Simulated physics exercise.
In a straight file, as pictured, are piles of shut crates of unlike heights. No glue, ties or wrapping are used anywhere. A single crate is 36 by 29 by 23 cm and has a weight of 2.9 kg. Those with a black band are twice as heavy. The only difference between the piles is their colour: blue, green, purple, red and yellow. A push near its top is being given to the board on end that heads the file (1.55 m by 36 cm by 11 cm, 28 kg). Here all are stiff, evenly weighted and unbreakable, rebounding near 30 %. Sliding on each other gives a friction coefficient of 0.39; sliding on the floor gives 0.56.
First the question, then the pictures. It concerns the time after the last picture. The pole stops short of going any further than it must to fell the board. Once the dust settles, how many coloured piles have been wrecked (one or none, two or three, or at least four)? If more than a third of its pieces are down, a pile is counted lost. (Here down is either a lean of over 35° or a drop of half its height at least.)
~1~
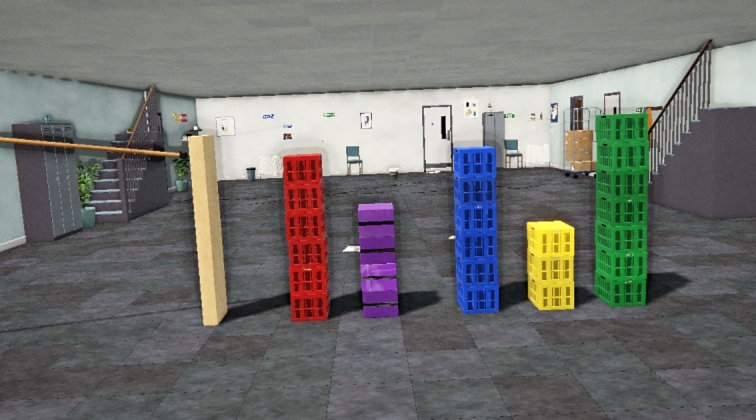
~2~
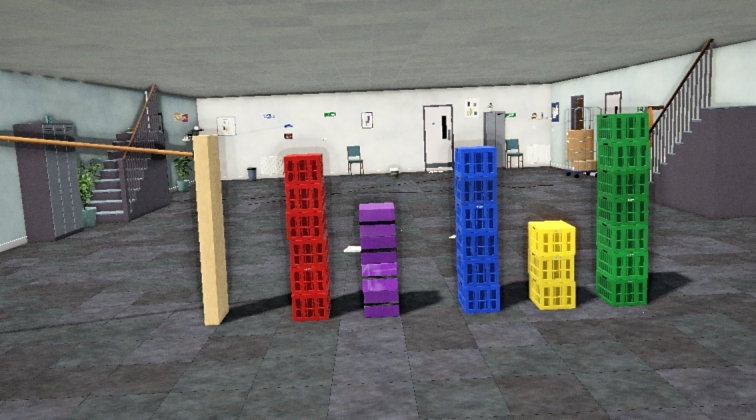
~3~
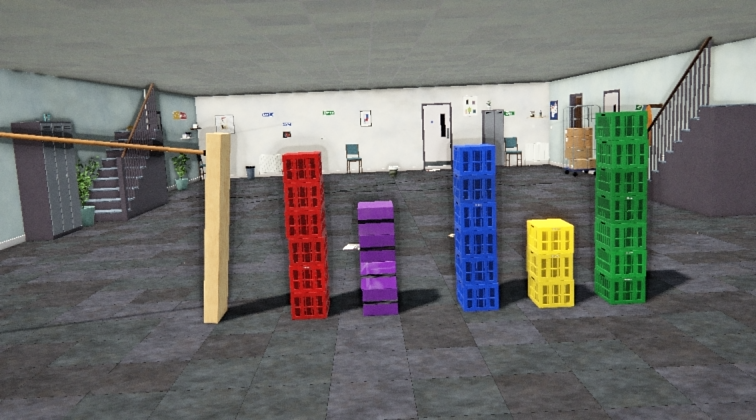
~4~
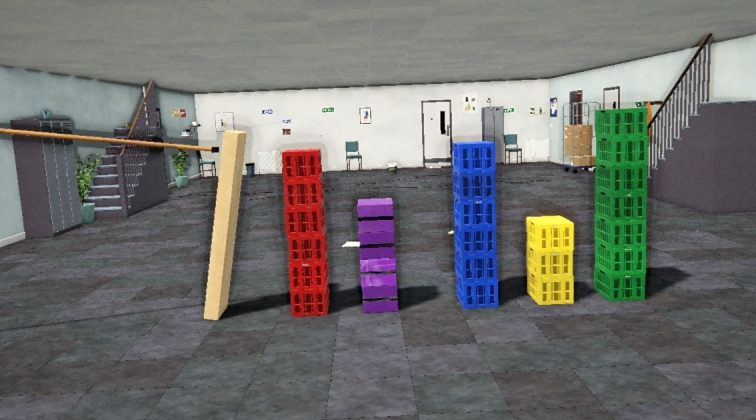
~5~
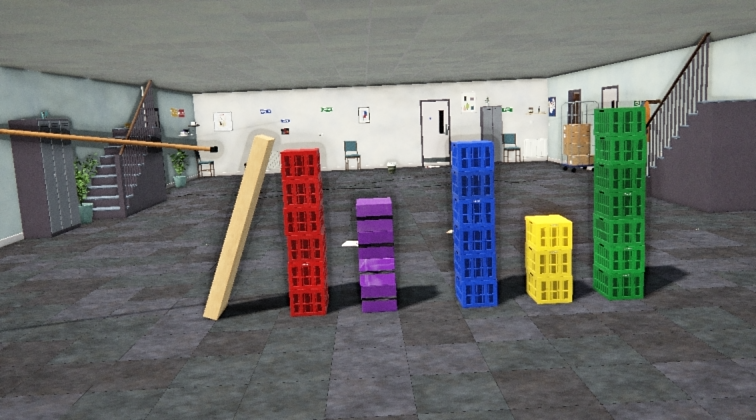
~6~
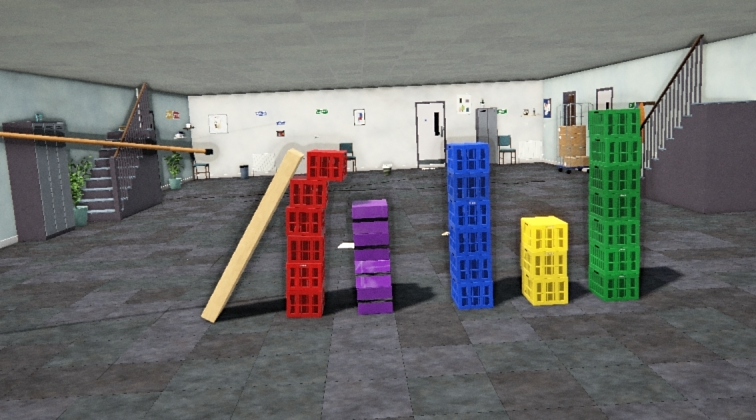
The toll is upwards of three.
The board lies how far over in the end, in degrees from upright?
I'd say it's close to 65° from upright.
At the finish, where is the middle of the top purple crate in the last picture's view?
It ends up centred close to (496, 258).
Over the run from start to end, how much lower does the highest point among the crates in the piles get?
The top ends up some 80 cm lower.
Then, 0.90 s past the last view, board 62° from upright; 6 of the 26 crates down; top purple crate 73° from how it stood, 20 cm lower; top red crate 18° from how it stood, 39 cm lower.
Then, 2.48 s past the last view, board 66° from upright; 25 of the 26 crates down; top green crate 44° from how it stood, 33 cm lower; top blue crate 44° from how it stood, 54 cm lower.
In the end, board 66° from upright; 25 of the 26 crates down; top blue crate on its side; top green crate on its side. Wrecked, blue, green, purple, red and yellow. From the last view, middles, top blue crate near (746, 263).
